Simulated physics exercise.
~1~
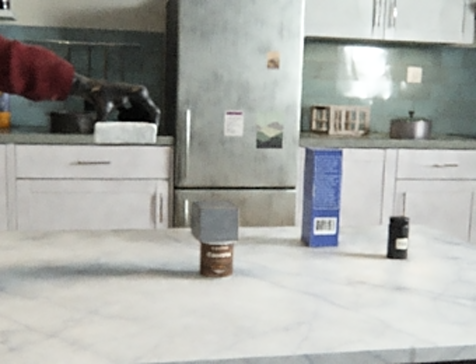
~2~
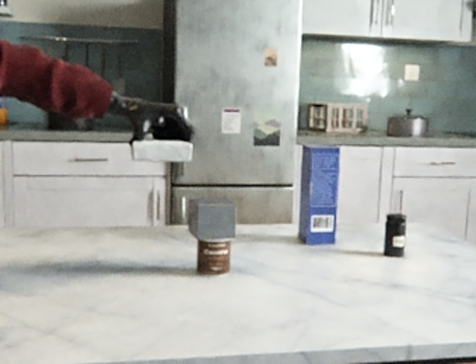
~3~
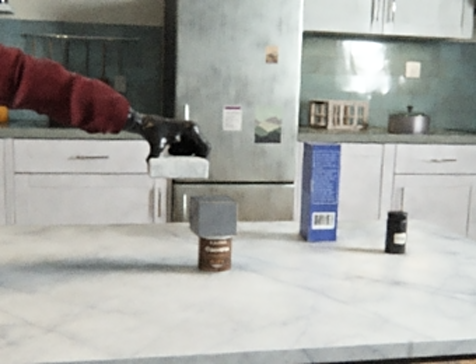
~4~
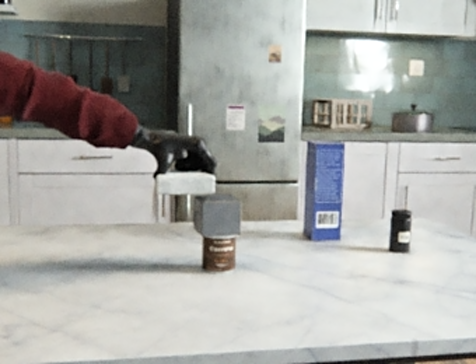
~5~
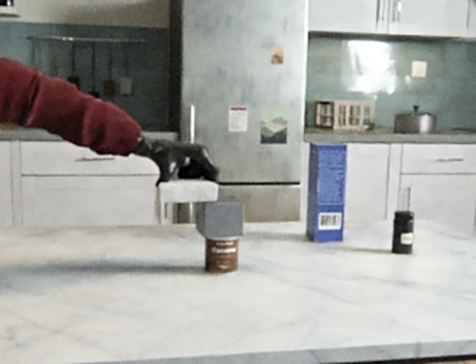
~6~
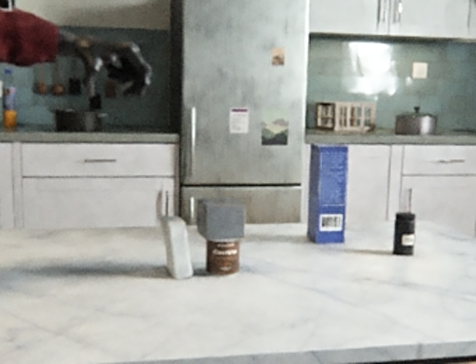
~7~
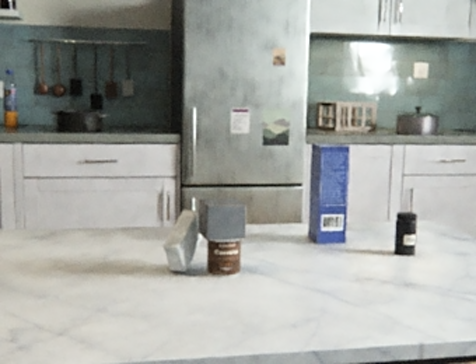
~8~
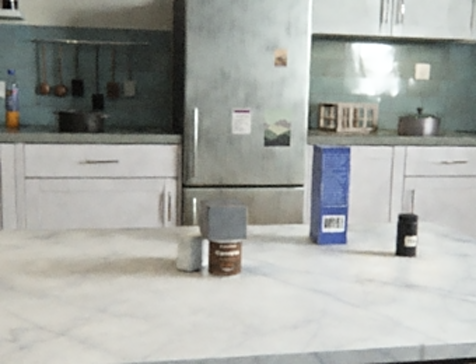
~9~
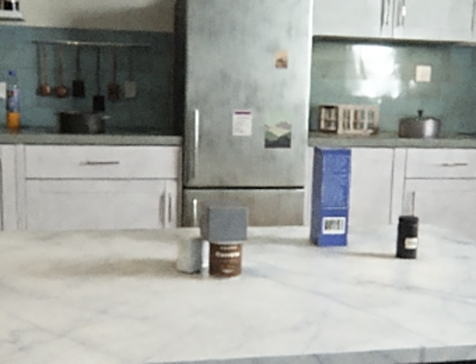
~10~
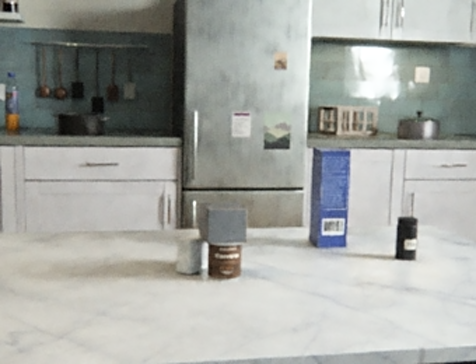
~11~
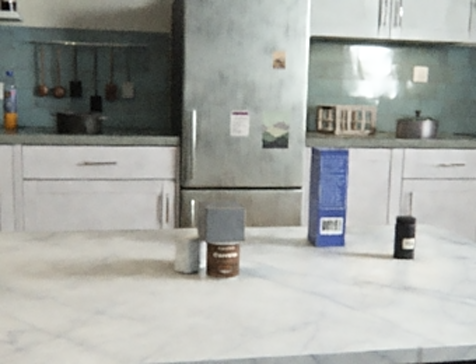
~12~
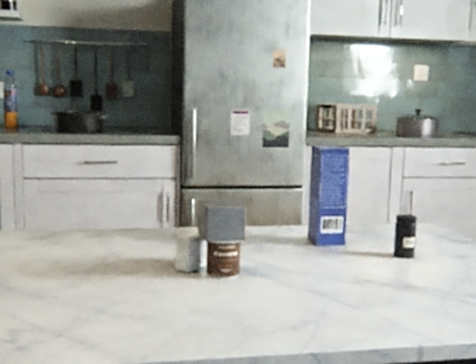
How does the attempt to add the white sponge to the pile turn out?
It fails, as the sponge drops off the edge of the grey block once the hand lets go and comes to rest on the counter left of the brown tin. The grey block stays on the tin.
